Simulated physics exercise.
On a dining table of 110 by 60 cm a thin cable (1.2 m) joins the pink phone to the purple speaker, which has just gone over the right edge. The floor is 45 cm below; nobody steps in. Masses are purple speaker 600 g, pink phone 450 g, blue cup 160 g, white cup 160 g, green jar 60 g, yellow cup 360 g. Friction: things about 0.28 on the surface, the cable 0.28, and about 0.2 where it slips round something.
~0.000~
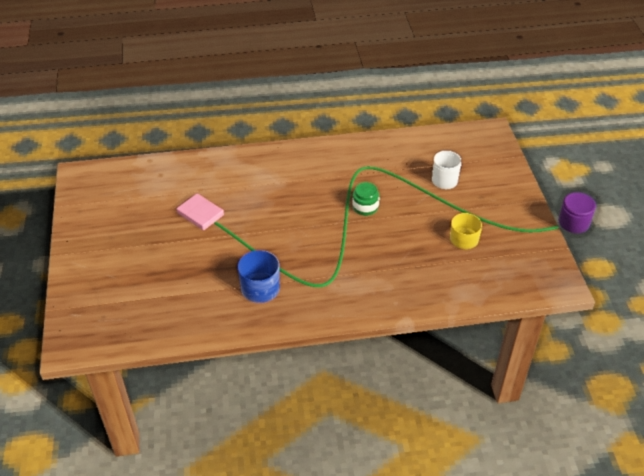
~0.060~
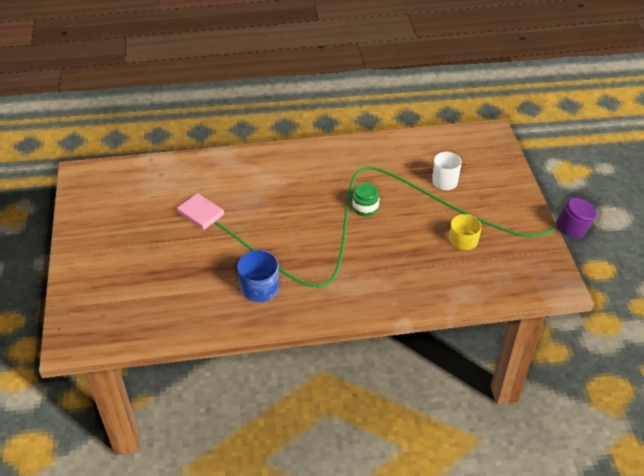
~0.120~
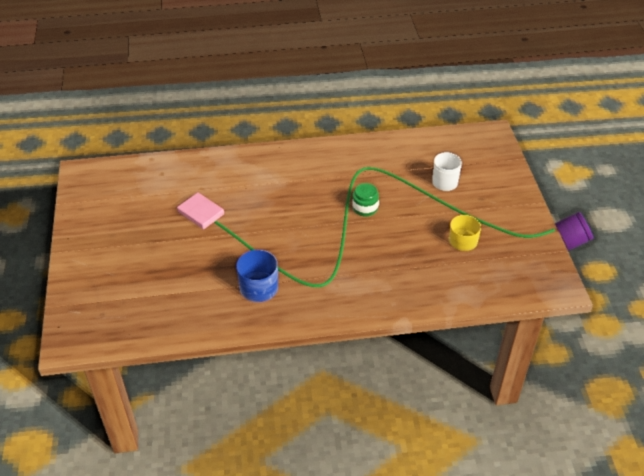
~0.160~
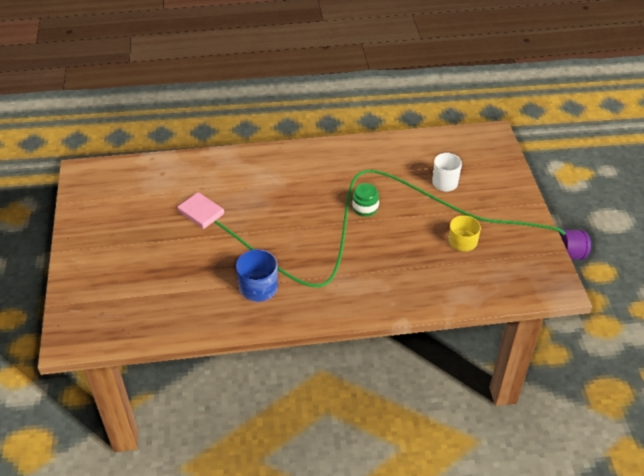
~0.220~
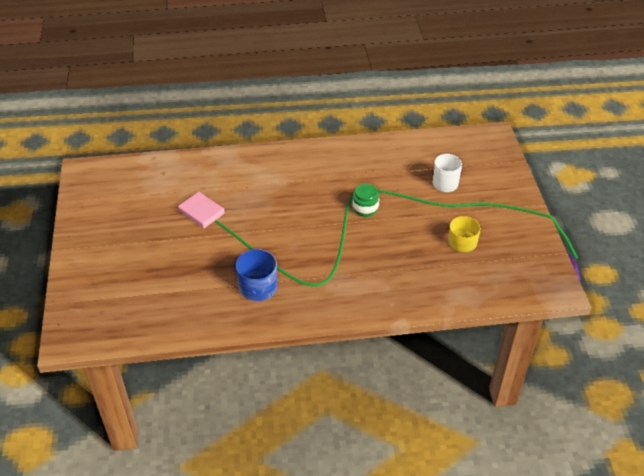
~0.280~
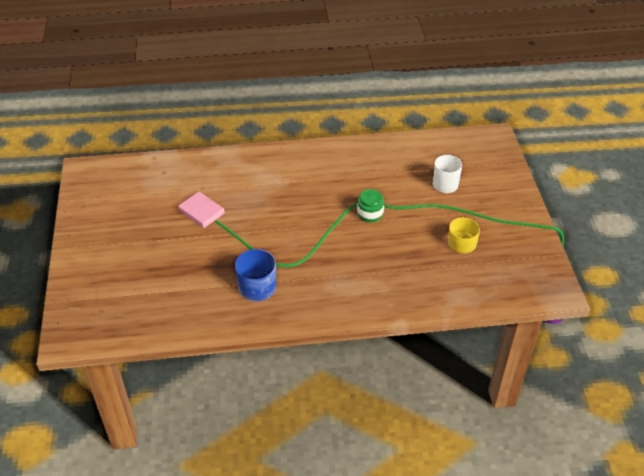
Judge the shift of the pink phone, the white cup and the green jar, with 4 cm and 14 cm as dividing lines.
In order: The pink phone hardly moves; the white cup hardly moves; the green jar moves a moderate way.
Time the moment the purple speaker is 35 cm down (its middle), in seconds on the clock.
About: 0.32 s.
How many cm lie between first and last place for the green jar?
Green jar 8 cm.
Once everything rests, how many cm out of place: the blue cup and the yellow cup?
Blue cup 0 cm, yellow cup 0 cm.
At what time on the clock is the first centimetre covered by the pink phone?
About: Pink phone 0.44 s.
By 0.5 s, the cable's tail end at (223, 216); green jar 8 cm off its start, pink phone 1 cm off its start, purple speaker over the edge.
By 0.7 s, the cable's tail end at (223, 216); green jar 8 cm off its start, pink phone 1 cm off its start, purple speaker over the edge.
By 1.0 s, the cable's tail end at (223, 216); green jar 8 cm off its start at (385, 214), pink phone 1 cm off its start at (205, 205), purple speaker over the edge.
By 1.2 s, the cable's tail end at (223, 216); green jar 8 cm off its start, pink phone 1 cm off its start, purple speaker over the edge.
By 2.4 s, the cable's tail end at (223, 216); green jar 8 cm off its start at (385, 214), pink phone 1 cm off its start at (205, 205), white cup 0 cm off its start at (449, 164), purple speaker over the edge.
